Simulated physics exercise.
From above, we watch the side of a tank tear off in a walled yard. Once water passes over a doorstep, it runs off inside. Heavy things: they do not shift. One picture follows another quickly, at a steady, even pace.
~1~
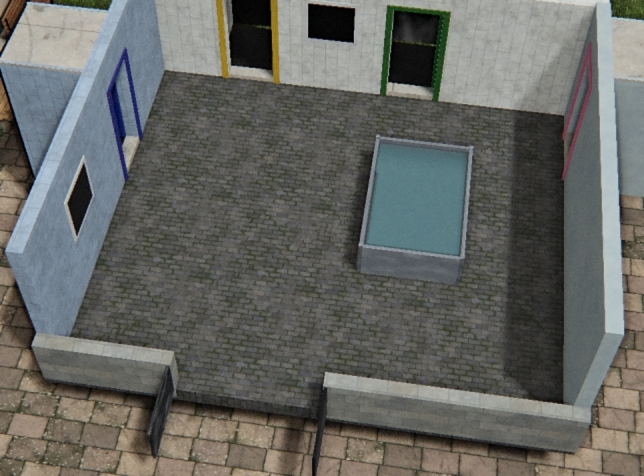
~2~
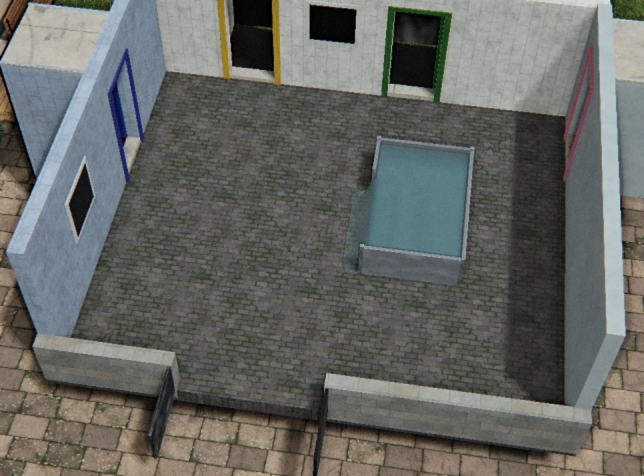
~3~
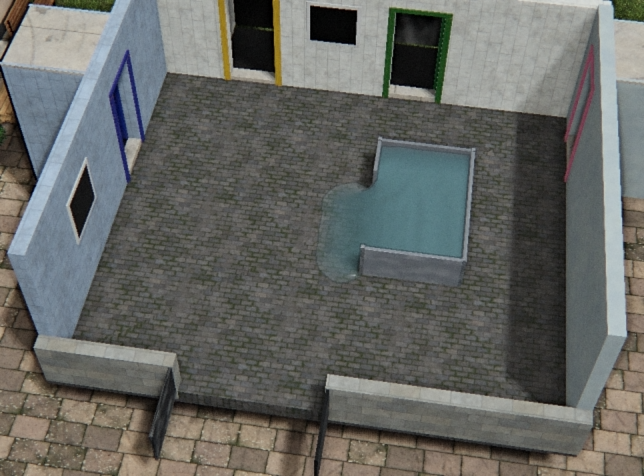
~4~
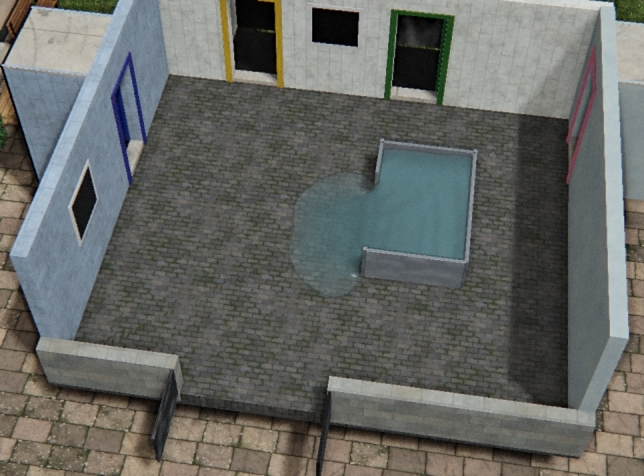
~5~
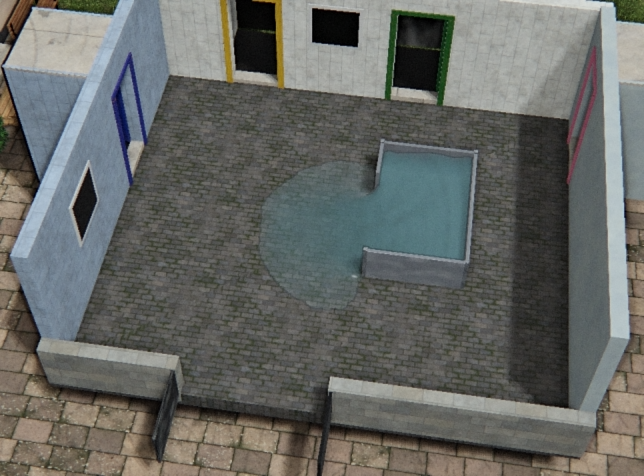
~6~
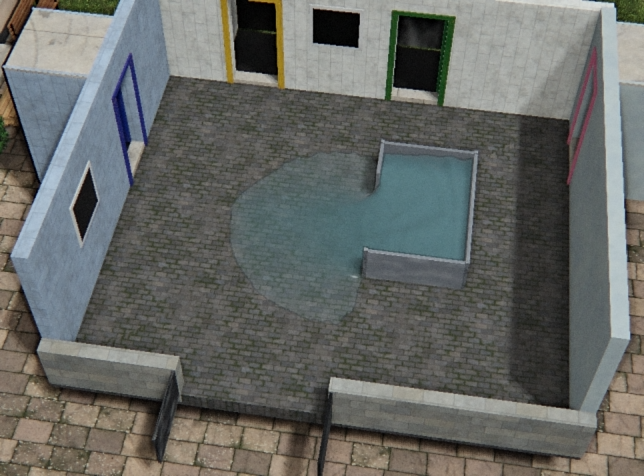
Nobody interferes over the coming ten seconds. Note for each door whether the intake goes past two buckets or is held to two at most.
At the end, I expect the pink door to stay within two buckets. I expect the green door to stay within two buckets. I expect the blue door to go over the limit. I expect the yellow door to stay within two buckets.
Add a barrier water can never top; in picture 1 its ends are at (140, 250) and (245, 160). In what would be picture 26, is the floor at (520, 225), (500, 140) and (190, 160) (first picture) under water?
In order: Untouched, untouched, untouched.
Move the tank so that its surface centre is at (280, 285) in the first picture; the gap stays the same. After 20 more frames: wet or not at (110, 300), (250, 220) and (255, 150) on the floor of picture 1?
Going through the three spots in turn: Gets wet, gets wet, gets wet.
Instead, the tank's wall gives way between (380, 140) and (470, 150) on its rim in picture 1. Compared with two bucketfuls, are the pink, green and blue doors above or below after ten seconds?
In order: First the pink one misses the mark, then the green one beats the mark, then the blue one misses the mark.
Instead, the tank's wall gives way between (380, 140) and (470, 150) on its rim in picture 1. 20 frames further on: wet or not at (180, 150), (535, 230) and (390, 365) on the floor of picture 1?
Submerged, submerged, unwetted.
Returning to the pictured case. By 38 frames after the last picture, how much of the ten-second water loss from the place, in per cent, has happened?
My figure is about 65 in a hundred.
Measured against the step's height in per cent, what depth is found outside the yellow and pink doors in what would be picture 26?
The first sits near 30 in a hundred and the second near 0 in a hundred.
A moment on, water covers 30 % of the floor; the pink door not reached, the green door not reached, the blue door not reached, the yellow door not reached.
Next, water covers 40 % of the floor; the pink door not reached, the green door not reached, the blue door under two buckets in, the yellow door not reached.
Then, water covers 45 % of the floor; the pink door not reached, the green door not reached, the blue door over two buckets in, the yellow door wet at the sill, nothing in.
Later, water covers 60 % of the floor; the pink door not reached, the green door wet at the sill, nothing in, the blue door over two buckets in, the yellow door wet at the sill, nothing in.
In the end, water covers 90 % of the floor; the pink door wet at the sill, nothing in, the green door wet at the sill, nothing in, the blue door over two buckets in, the yellow door wet at the sill, nothing in.
